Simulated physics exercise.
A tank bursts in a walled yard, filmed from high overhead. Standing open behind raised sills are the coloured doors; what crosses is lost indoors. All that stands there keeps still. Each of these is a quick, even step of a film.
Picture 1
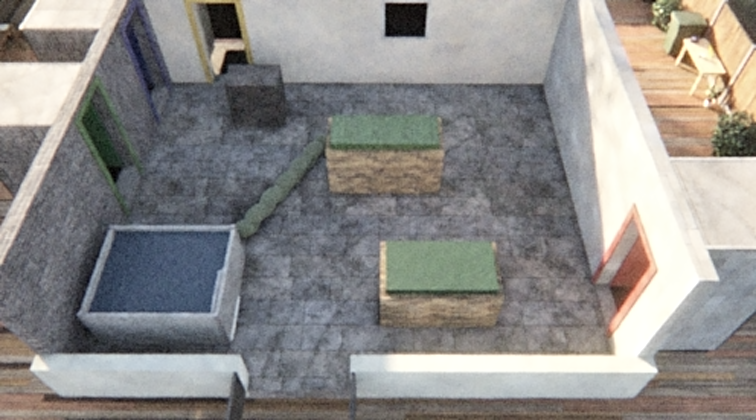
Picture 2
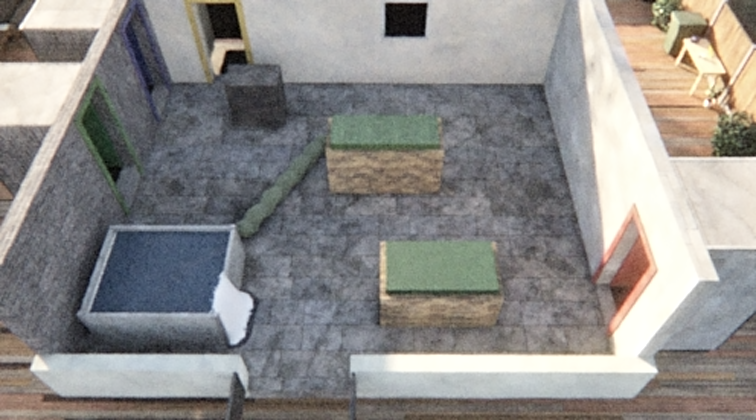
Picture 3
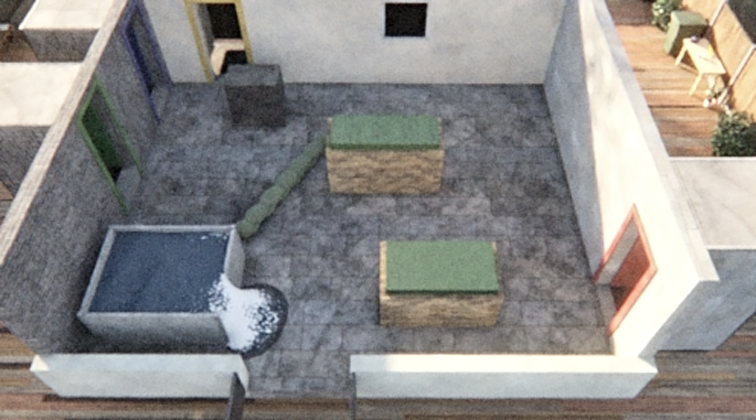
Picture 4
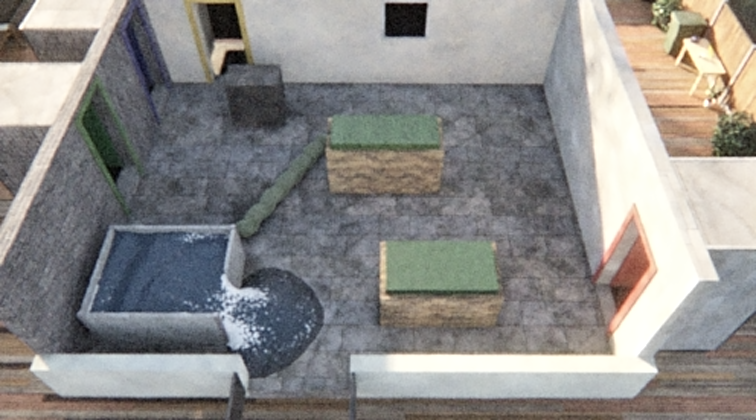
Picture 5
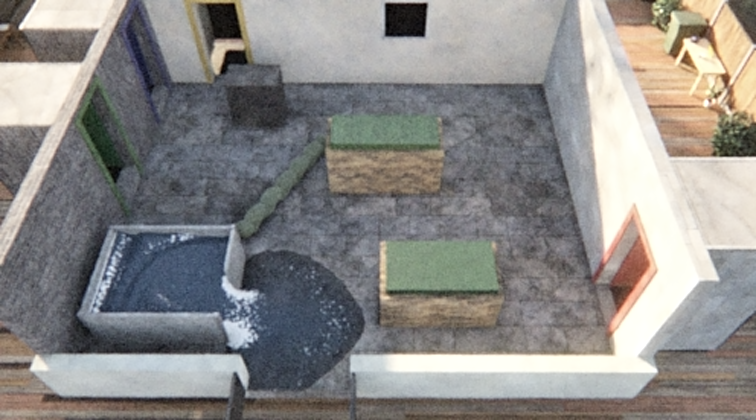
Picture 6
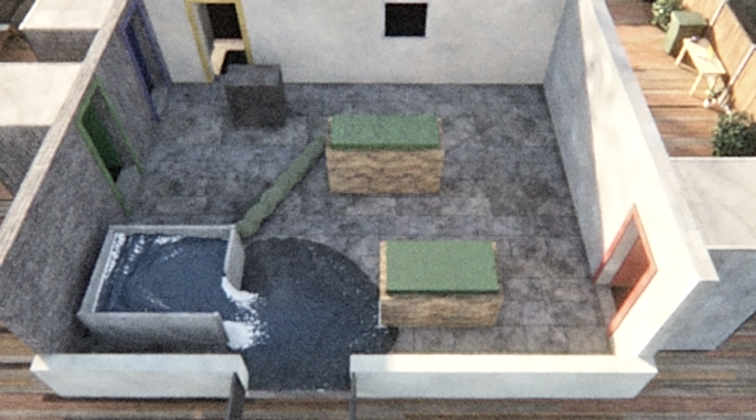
Water burst from the right side of a tank in a walled yard, foaming white at first, then spread rightward across the paving in a dark pool that reached the nearer green-topped block.
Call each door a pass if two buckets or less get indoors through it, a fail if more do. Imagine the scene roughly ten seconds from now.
Yellow door: Pass, green door: Pass, blue door: Pass, red door: Fail.
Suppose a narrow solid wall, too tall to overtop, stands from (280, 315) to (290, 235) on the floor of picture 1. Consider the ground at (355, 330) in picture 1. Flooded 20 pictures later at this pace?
My call for that point: Waterlogged.
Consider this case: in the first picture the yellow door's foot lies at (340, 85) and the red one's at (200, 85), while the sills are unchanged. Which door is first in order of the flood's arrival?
Go with the door marked yellow.
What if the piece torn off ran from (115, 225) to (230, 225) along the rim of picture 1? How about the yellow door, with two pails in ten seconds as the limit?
Note - yellow door: Past the mark.
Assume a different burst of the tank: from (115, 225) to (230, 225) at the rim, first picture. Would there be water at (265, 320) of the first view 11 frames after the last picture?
At that place: Not flooded.
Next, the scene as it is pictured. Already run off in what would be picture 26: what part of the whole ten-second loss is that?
I get 50 percent.
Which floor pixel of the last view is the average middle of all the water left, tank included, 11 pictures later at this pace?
I'd put my finger on (272, 299).
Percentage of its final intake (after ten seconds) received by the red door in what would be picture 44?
Roughly 70 percent.
A moment on, water covers 20 % of the floor; the yellow door not reached, the green door not reached, the blue door not reached, the red door not reached.
Next, water covers 25 % of the floor; the yellow door not reached, the green door not reached, the blue door not reached, the red door not reached.
Then, water covers 35 % of the floor; the yellow door not reached, the green door not reached, the blue door not reached, the red door over two buckets in.
Later, water covers 50 % of the floor; the yellow door not reached, the green door not reached, the blue door not reached, the red door far over two buckets in.
In the end, water covers 65 % of the floor; the yellow door not reached, the green door not reached, the blue door not reached, the red door far over two buckets in.
